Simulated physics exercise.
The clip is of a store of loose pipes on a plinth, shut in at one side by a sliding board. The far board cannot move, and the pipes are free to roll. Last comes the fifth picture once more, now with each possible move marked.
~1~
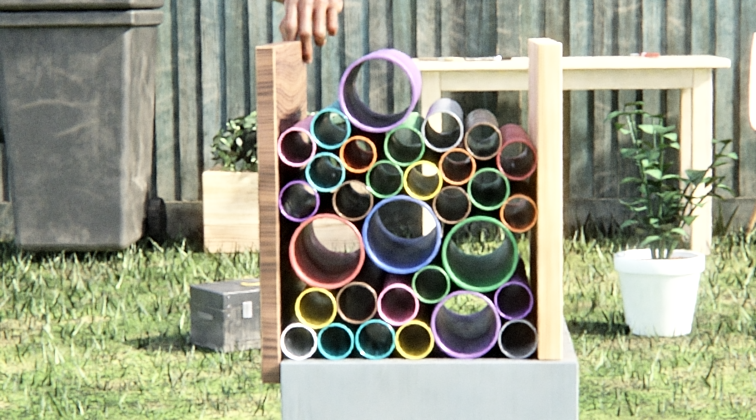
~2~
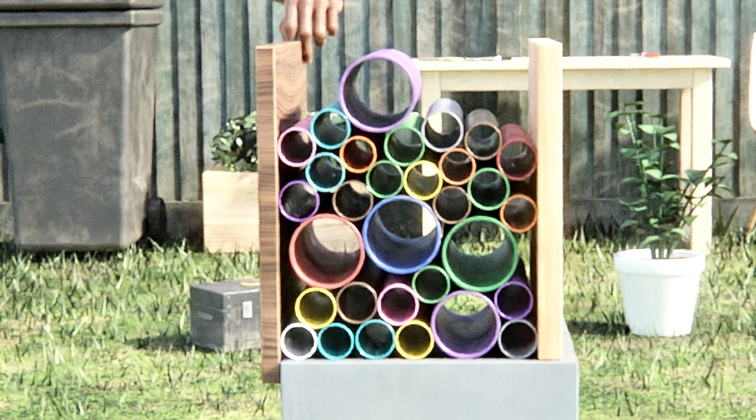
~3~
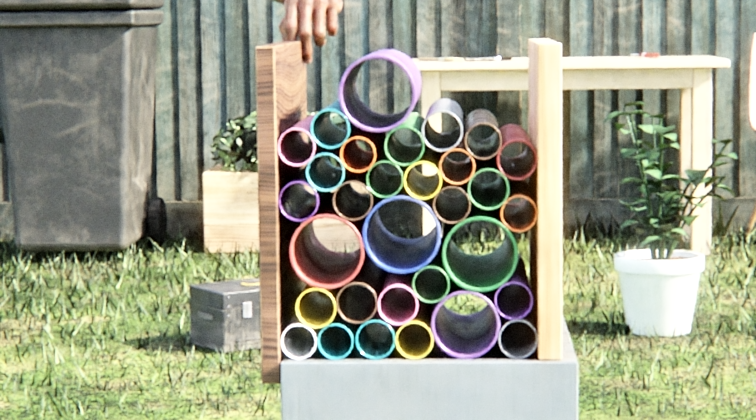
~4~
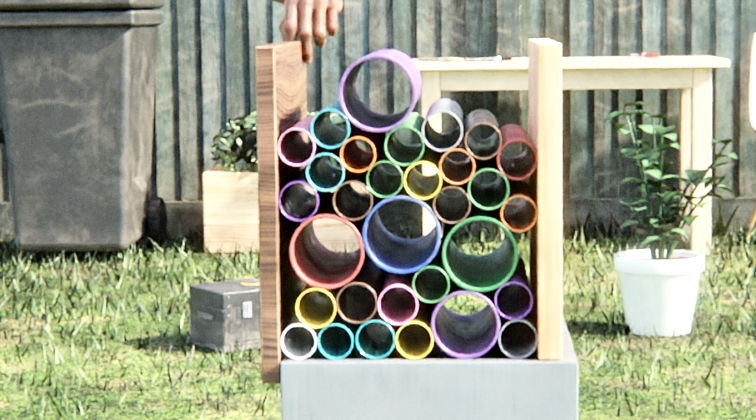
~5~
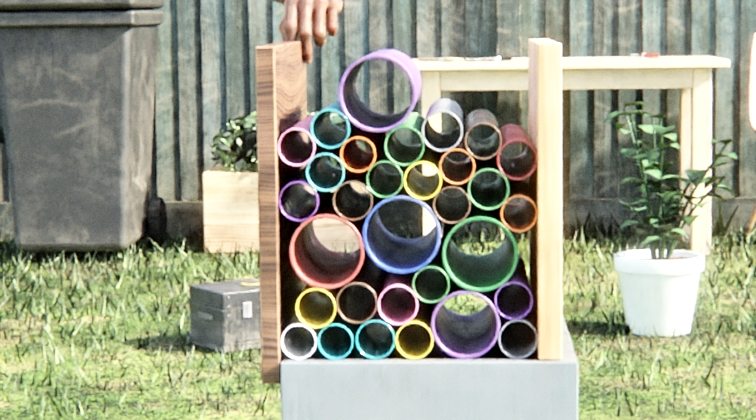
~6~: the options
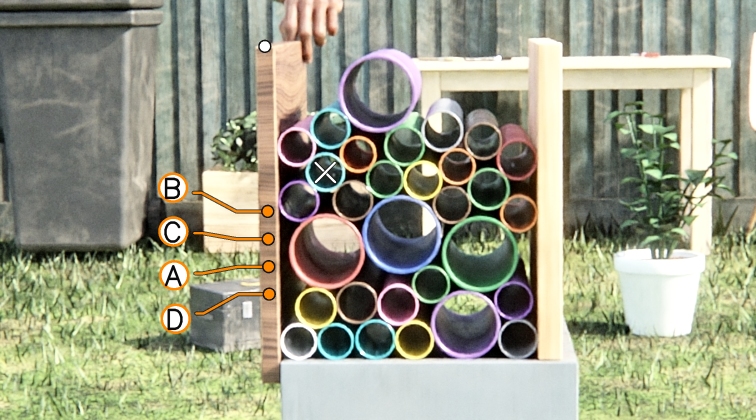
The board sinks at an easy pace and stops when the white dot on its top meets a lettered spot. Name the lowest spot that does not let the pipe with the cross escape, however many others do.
The last mark within the limit is B.
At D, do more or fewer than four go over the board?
It loses more than four.
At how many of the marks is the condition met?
One of them.
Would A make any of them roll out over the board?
Yes, at A.
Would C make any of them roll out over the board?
At C: Yes.
On the copy, A at (268, 267); B at (267, 212); C at (268, 239); D at (269, 294); the cross at (325, 172); the white dot at (264, 46).
On B. First, top of the board (277, 120).
Then, top of the board (278, 201).
Finally, top of the board (278, 211), two out over the board, the crossed one still inside.
By contrast, A lets the crossed one out; C lets the crossed one out; D lets the crossed one out.
